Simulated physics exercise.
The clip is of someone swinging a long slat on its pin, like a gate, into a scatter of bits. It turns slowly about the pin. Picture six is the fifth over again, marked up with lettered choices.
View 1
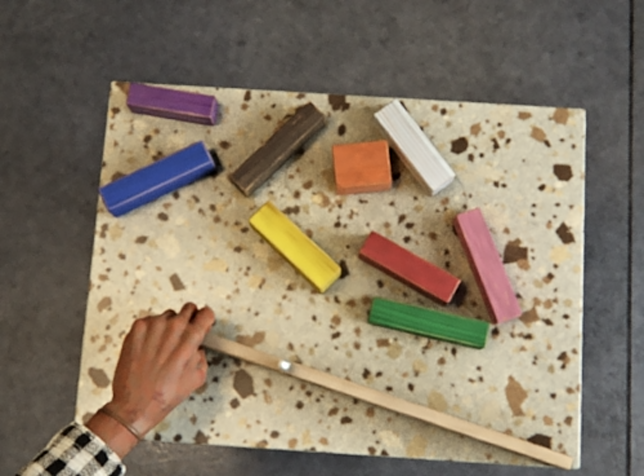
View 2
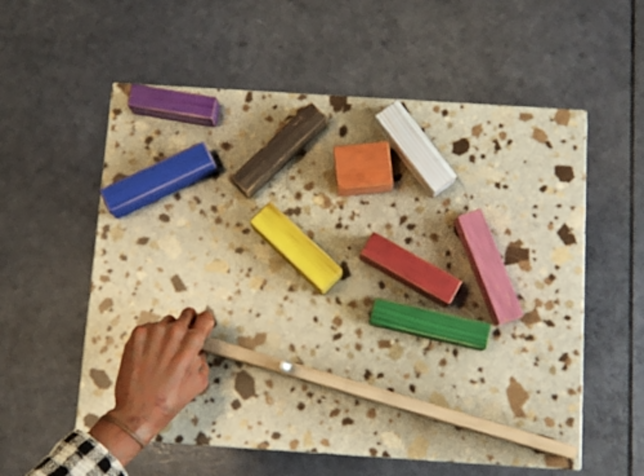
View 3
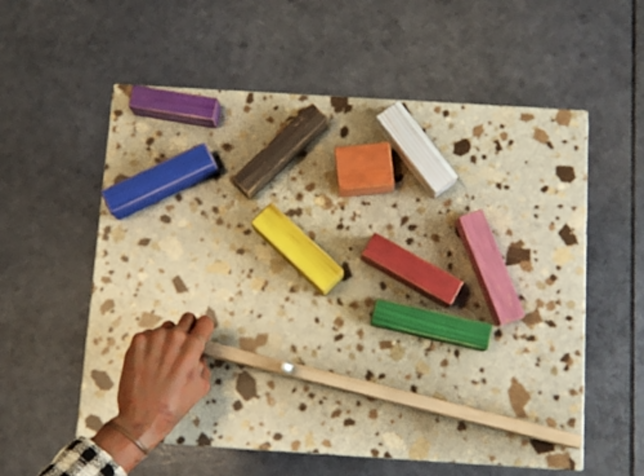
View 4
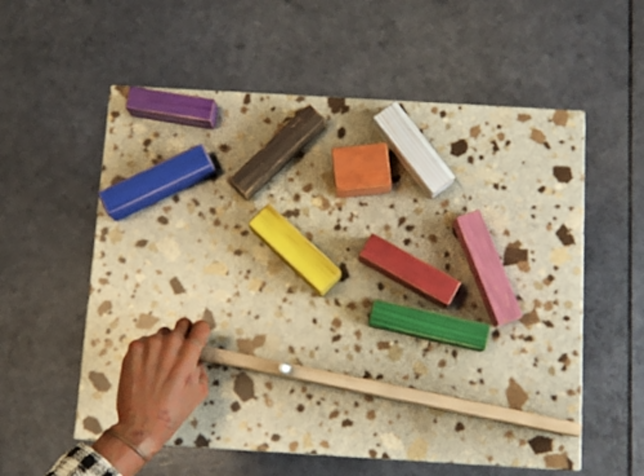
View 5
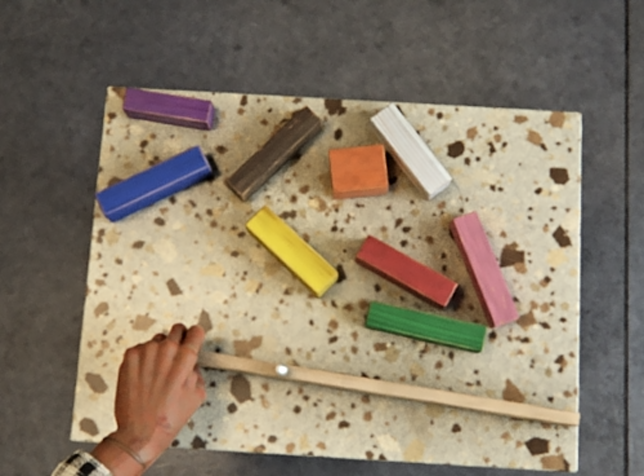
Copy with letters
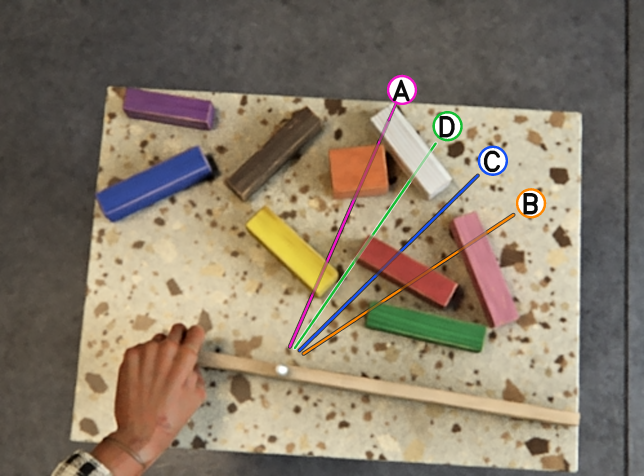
To begin with, a hand at the lower left holds one end of a long wooden slat that slants down to the right across a speckled board, below scattered coloured blocks. The slat then turns slowly, its right end rising a little toward the blocks, while they all stay in place, untouched.
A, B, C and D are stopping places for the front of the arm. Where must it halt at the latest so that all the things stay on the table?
The farthest safe stop is D.
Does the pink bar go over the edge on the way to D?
By then, no.
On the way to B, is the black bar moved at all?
No.
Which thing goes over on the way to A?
The white stick goes over.
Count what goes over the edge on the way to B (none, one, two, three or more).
The count is none.
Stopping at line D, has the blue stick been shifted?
No.
On the marked copy, A at (341, 231); B at (410, 284); C at (390, 261); D at (367, 244).
Following D. Soon after the start, arm (431, 332); pink bar (481, 254); green stick (421, 316).
Later, arm (403, 276); white stick (386, 119); pink bar (450, 167).
In the end, arm (369, 245); white stick (368, 106); pink bar (426, 133); nothing has fallen.
As for the rest, A drops the white stick; B is safe but short; C is safe but short.
